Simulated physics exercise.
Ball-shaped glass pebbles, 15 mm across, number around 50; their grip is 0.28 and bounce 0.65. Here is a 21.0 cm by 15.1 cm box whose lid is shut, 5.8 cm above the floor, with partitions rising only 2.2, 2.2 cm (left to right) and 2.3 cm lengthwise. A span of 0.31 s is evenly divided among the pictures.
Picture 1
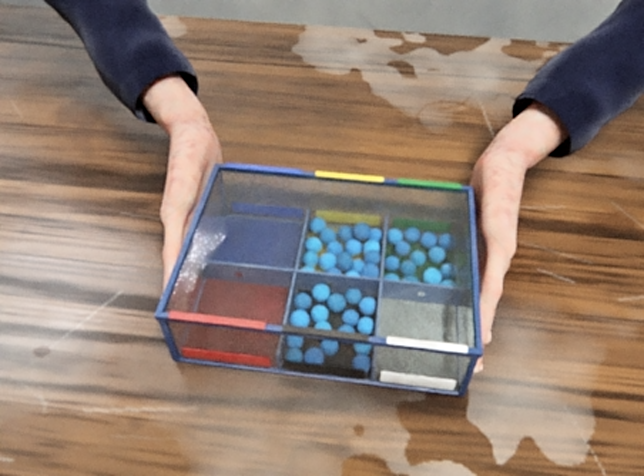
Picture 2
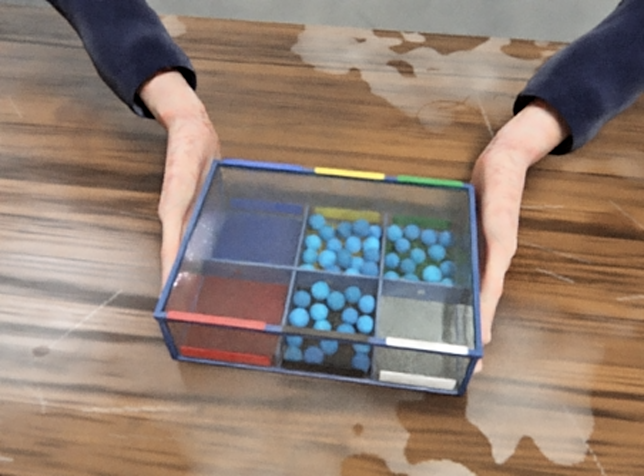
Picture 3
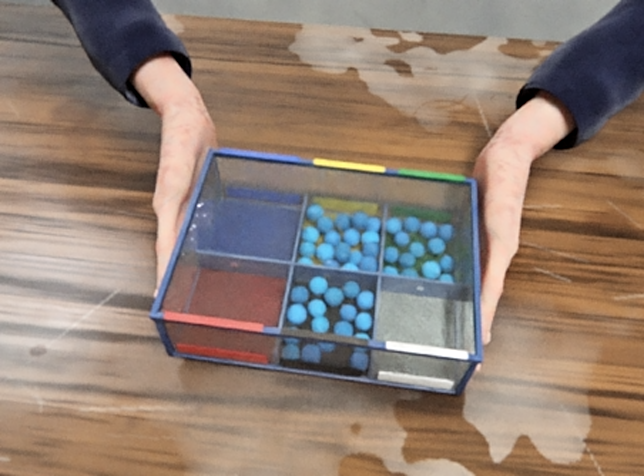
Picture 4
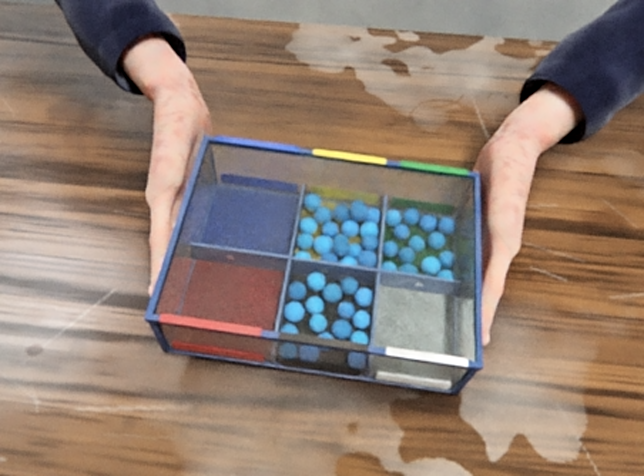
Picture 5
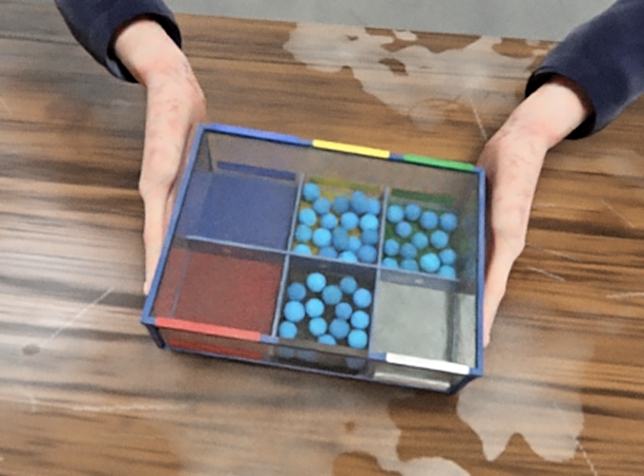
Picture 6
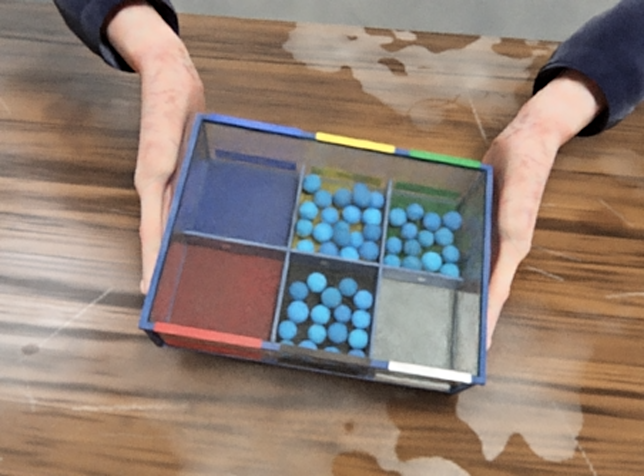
To begin with, two hands hold a clear-lidded, partitioned box of blue balls level above a wooden table, the balls sitting in the yellow, green and black compartments. The hands then gradually tilt the box, its right front corner lowest, while the balls stay in the same three compartments.
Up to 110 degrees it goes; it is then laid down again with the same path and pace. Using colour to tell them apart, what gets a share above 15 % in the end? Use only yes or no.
Red: No; blue: No; green: No; yellow: No; white: Yes; black: Yes.
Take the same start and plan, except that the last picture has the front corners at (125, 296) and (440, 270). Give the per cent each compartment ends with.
It comes out as red at 30 percent, blue at 70 percent, green at 0 percent, yellow at 0 percent, white at 0 percent and black at 0 percent.
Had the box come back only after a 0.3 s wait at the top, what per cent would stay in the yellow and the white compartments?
In that case yellow keeps 0% and white keeps 65%.
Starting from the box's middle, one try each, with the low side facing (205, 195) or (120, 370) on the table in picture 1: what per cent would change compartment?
Near 100 and 100 per cent, in that order.
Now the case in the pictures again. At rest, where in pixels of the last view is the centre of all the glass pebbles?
Around (396, 340).
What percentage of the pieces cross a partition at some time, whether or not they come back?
80 per cent, give or take.
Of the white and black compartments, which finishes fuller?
White compartment.
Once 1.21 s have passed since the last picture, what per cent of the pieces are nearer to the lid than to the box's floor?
About 80 %.
Then, 1.21 s after the last picture, tilt 110 degrees; green 5 %, yellow 5 %, white 50 %, black 40 %.
Then, 2.01 s after the last picture, tilt 49 degrees; white 70 %, black 30 %.
Then, 2.84 s after the last picture, tilt 0 degrees; white 70 %, black 30 %.
In the end, red 0 %, blue 0 %, green 0 %, yellow 0 %, white 65 %, black 35 %.
